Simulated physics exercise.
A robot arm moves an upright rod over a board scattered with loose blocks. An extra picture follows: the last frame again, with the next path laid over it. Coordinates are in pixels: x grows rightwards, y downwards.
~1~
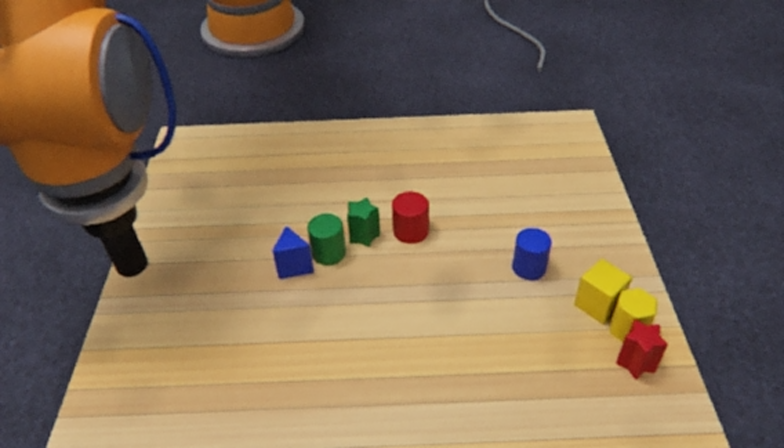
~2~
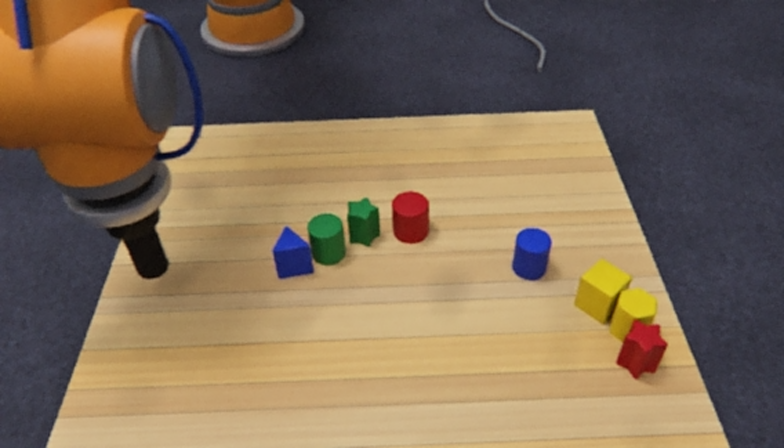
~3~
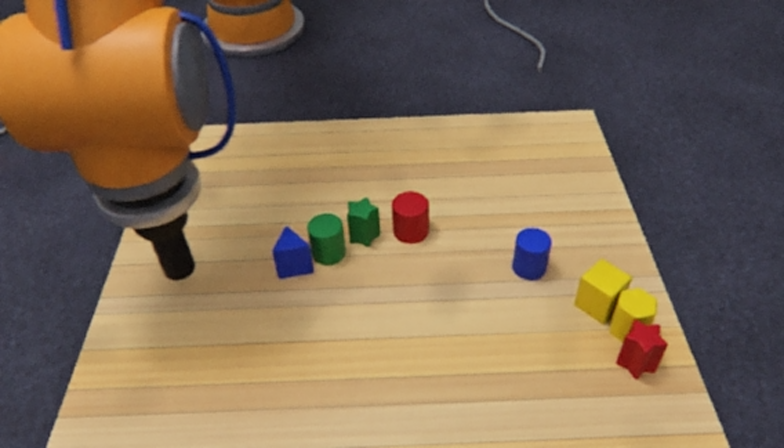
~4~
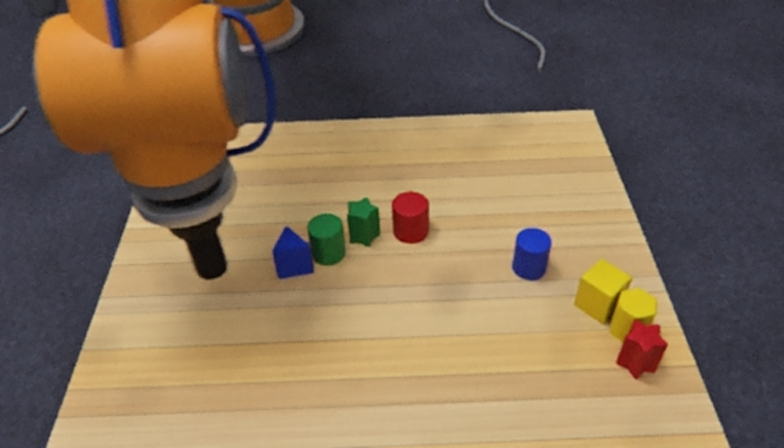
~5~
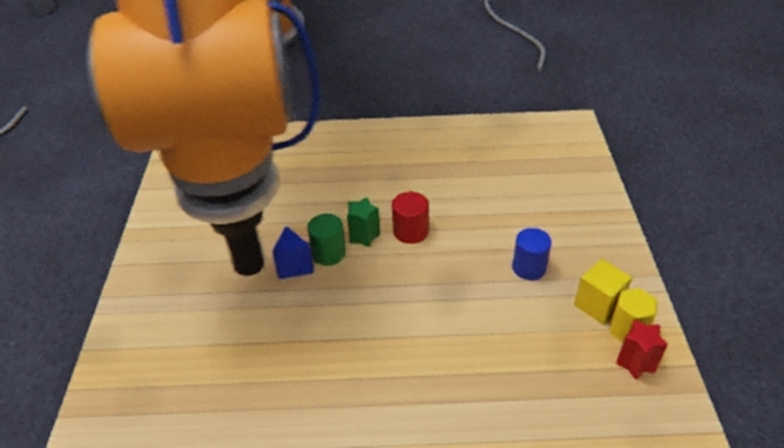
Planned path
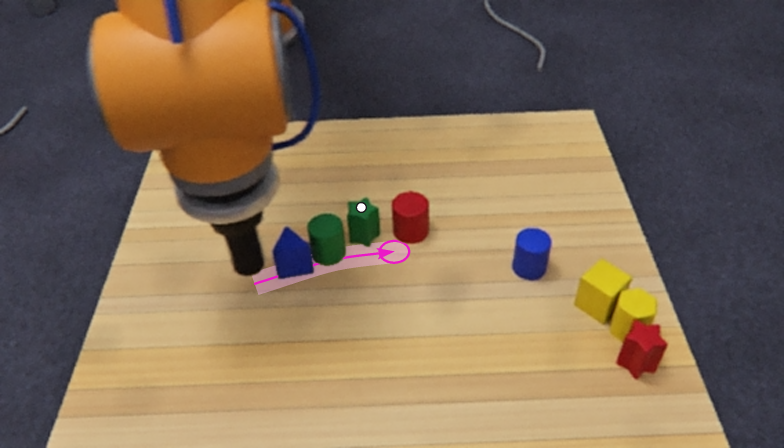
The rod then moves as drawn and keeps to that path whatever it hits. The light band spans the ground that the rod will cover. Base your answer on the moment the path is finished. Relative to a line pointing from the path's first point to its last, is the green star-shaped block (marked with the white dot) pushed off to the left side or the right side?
The answer is left.
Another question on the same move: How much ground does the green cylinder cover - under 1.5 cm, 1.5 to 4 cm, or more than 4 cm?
Once the path is done, the green cylinder lies more than 4 cm from its present place.
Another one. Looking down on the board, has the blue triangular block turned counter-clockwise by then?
I expect not.
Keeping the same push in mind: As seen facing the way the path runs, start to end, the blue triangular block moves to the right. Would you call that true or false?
The claim holds.
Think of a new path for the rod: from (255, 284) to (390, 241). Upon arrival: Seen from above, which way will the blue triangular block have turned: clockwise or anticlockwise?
Short answer: Clockwise.
Path on the board, from (255, 284) through (301, 269) and (348, 257) to (394, 252); the dot is on the green star-shaped block.
On the path given first. One third of the way, rod at (298, 251); blue triangular block at (324, 237), turned 15° anticlockwise; green cylinder at (340, 218); green star-shaped block at (366, 203), turned 20° clockwise.
Two thirds of the way, rod at (346, 239); blue triangular block at (372, 236), turned 15° anticlockwise; green cylinder at (365, 210); green star-shaped block at (378, 191).
At the end, rod at (394, 234); blue triangular block at (407, 241), turned 55° clockwise; green cylinder at (387, 201); green star-shaped block at (383, 182), turned 25° anticlockwise; red cylinder at (423, 196).
